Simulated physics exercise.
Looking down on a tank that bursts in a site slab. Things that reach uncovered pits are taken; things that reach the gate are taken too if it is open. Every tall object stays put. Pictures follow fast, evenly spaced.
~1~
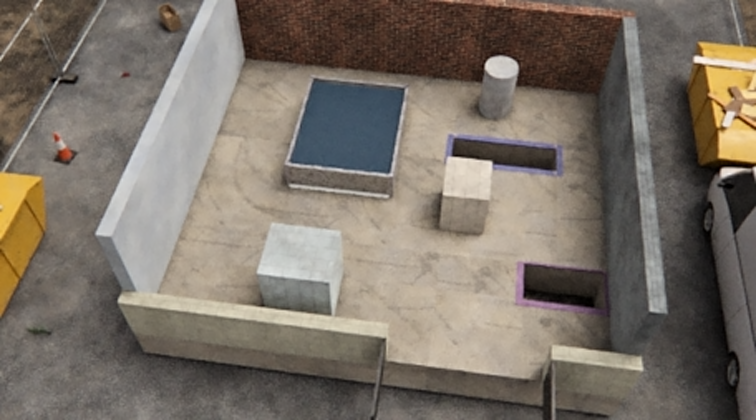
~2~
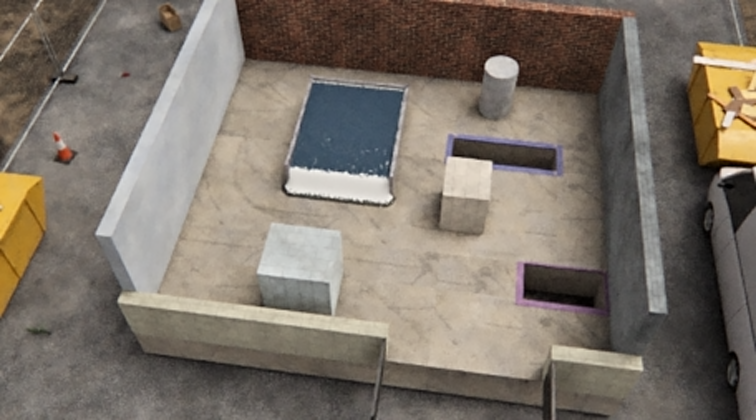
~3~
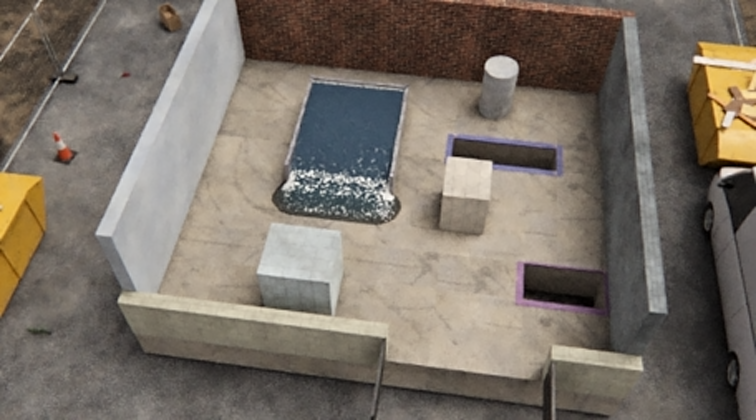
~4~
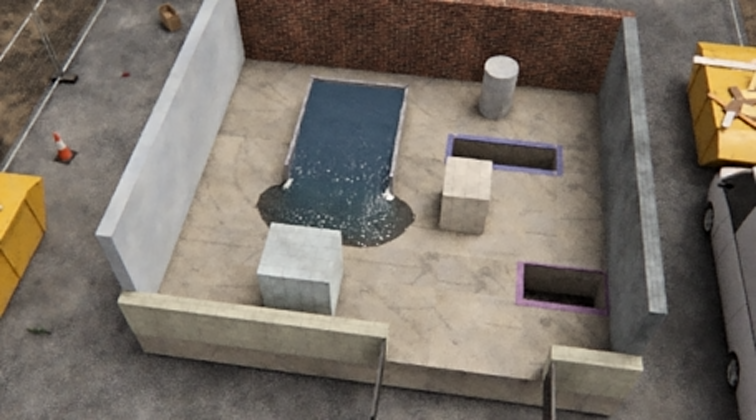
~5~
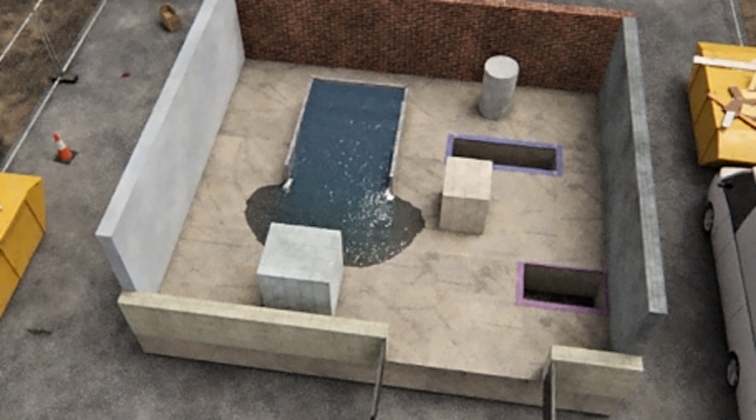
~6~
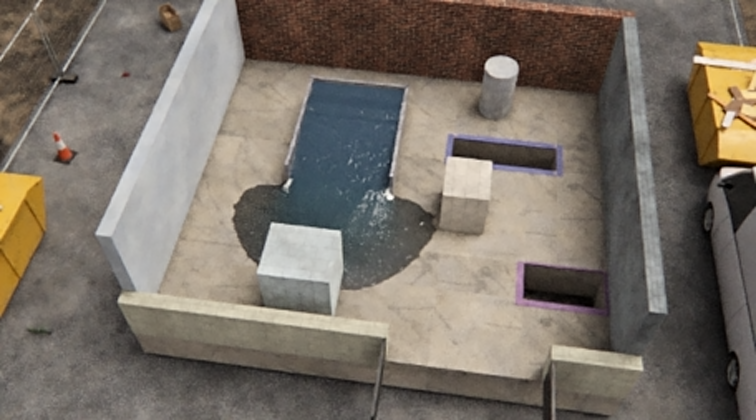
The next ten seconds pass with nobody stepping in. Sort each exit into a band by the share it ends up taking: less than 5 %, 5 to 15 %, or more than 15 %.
Bands: Gate: More than 15 %; purple pit: 5 to 15 %; blue pit: Less than 5 %.
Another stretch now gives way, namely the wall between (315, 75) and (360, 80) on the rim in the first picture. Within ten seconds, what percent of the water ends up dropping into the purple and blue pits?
I'd say the purple pit gets around 2 percent and the blue pit around 14 percent.
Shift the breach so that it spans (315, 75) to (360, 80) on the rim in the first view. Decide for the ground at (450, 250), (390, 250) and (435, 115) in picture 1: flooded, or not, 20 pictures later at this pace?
In the order asked: Out of reach, out of reach, sodden.
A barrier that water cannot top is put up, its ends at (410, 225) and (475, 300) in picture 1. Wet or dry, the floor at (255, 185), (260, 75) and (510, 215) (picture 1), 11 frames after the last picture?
Spared; spared; spared.
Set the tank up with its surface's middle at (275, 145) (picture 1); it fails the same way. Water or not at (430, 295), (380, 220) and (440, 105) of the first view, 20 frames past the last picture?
Spot 1 wetted, spot 2 wetted, spot 3 unwetted.
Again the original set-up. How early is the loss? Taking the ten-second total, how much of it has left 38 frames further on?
Roughly 65 percent.
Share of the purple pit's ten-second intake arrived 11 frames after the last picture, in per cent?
Approximately 0 in a hundred, I reckon.
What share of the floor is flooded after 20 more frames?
About 40 per cent.
A moment on, water covers 25 % of the floor; the gate 0 %, the purple pit 0 %, the blue pit 0 %.
Next, water covers 35 % of the floor; the gate 2 %, the purple pit 0 %, the blue pit 0 %.
Then, water covers 40 % of the floor; the gate 11 %, the purple pit 0 %, the blue pit 0 %.
Later, water covers 55 % of the floor; the gate 22 %, the purple pit 3 %, the blue pit 0 %.
In the end, water covers 65 % of the floor; the gate 29 %, the purple pit 11 %, the blue pit 0 %.
